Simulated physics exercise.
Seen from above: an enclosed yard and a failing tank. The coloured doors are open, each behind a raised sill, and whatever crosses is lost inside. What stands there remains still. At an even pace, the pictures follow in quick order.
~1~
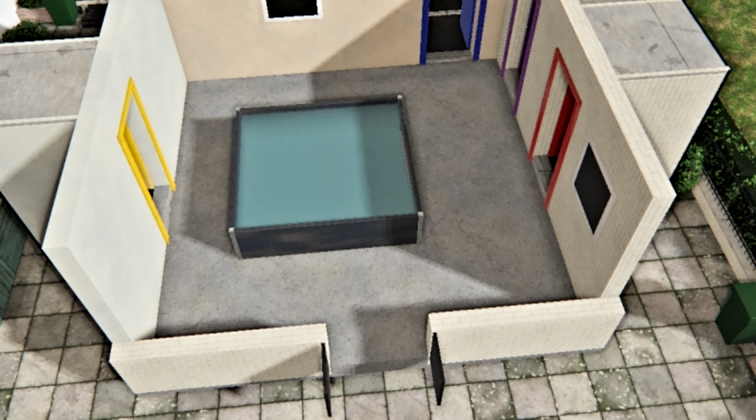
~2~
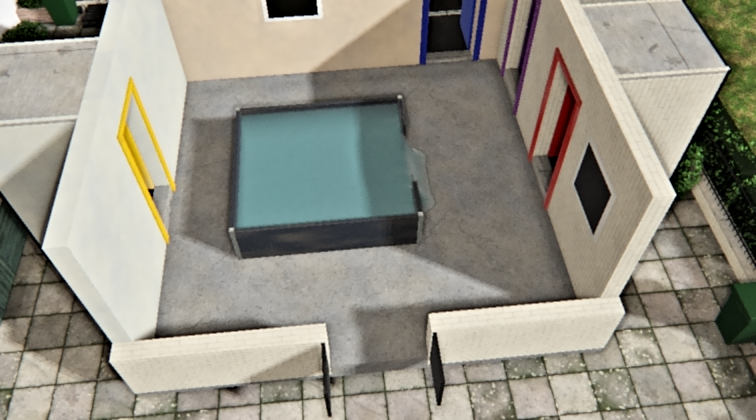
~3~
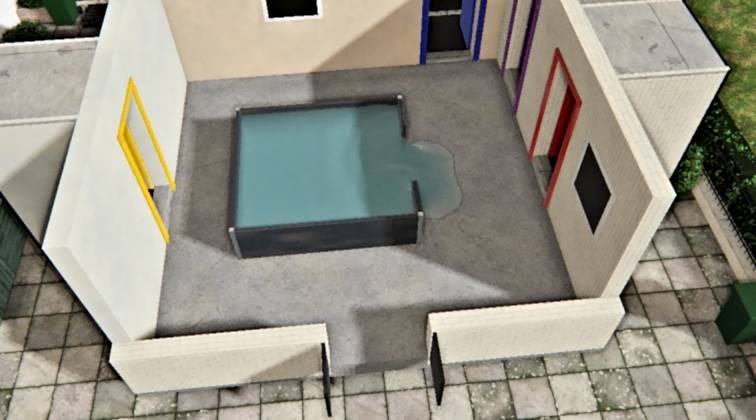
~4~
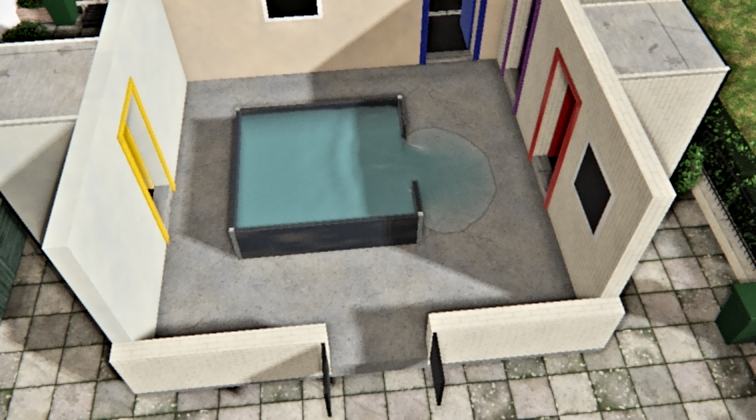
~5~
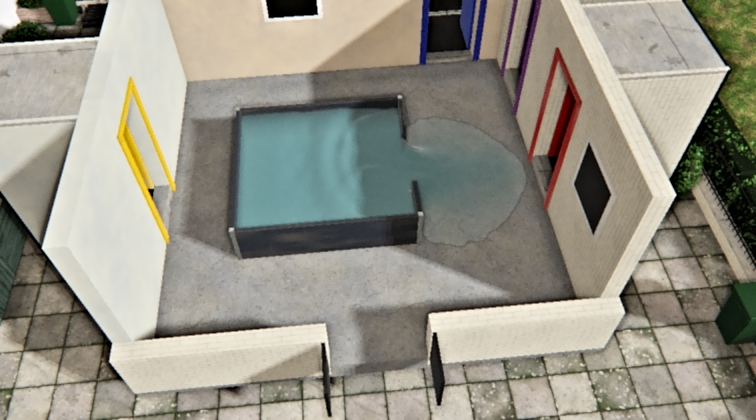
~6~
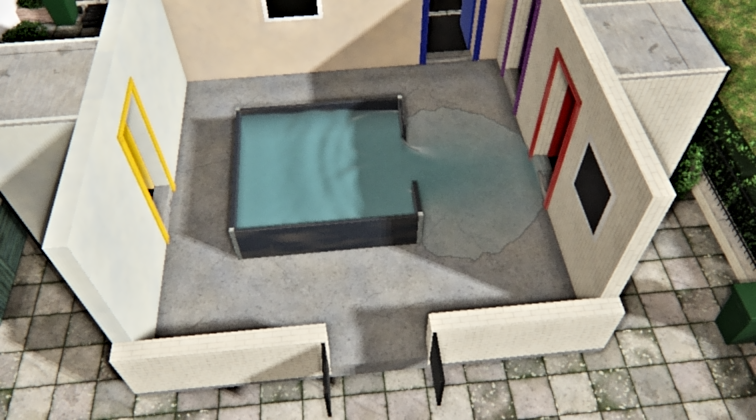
A large, dark-sided rectangular tank of still blue-green water stands on the grey floor of a walled yard, seen from above by a camera that stays fixed. Open doorways framed in yellow on the left, blue and purple at the back and red on the right surround it. A gap opens in the tank's right side, and water pours out, spreading evenly rightward in a widening rounded sheet while ripples cross the tank.
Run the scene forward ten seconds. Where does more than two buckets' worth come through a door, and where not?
My prediction: The red door goes beyond what's allowed there. The yellow door stays inside what's allowed there. The blue door goes beyond what's allowed there. The purple door stays inside what's allowed there.
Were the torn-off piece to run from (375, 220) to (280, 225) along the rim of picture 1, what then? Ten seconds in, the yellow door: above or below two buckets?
With the breach moved, the yellow one stays within limits.
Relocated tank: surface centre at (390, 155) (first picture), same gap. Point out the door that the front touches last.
Final one: The yellow-painted one.
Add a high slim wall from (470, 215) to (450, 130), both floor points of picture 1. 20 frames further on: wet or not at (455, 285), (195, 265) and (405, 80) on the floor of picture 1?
Log, spots one to three: Swamped; spared; swamped.
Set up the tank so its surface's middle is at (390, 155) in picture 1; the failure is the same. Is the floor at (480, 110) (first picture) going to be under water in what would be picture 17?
Result for the spot: Waterlogged.
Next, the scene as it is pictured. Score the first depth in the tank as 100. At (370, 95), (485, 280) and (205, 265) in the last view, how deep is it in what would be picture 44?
About 8, 14, 4 %.
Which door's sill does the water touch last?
I say the door marked yellow.
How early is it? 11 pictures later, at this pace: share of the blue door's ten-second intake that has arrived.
Share by then: About 0 in a hundred.
A moment on, water covers 25 % of the floor; the red door over two buckets in, the yellow door not reached, the blue door not reached, the purple door wet at the sill, nothing in.
Next, water covers 30 % of the floor; the red door far over two buckets in, the yellow door not reached, the blue door under two buckets in, the purple door wet at the sill, nothing in.
Then, water covers 50 % of the floor; the red door far over two buckets in, the yellow door not reached, the blue door over two buckets in, the purple door wet at the sill, nothing in.
Later, water covers 90 % of the floor; the red door far over two buckets in, the yellow door wet at the sill, nothing in, the blue door far over two buckets in, the purple door wet at the sill, nothing in.
In the end, water covers 100 % of the floor; the red door far over two buckets in, the yellow door wet at the sill, nothing in, the blue door far over two buckets in, the purple door wet at the sill, nothing in.
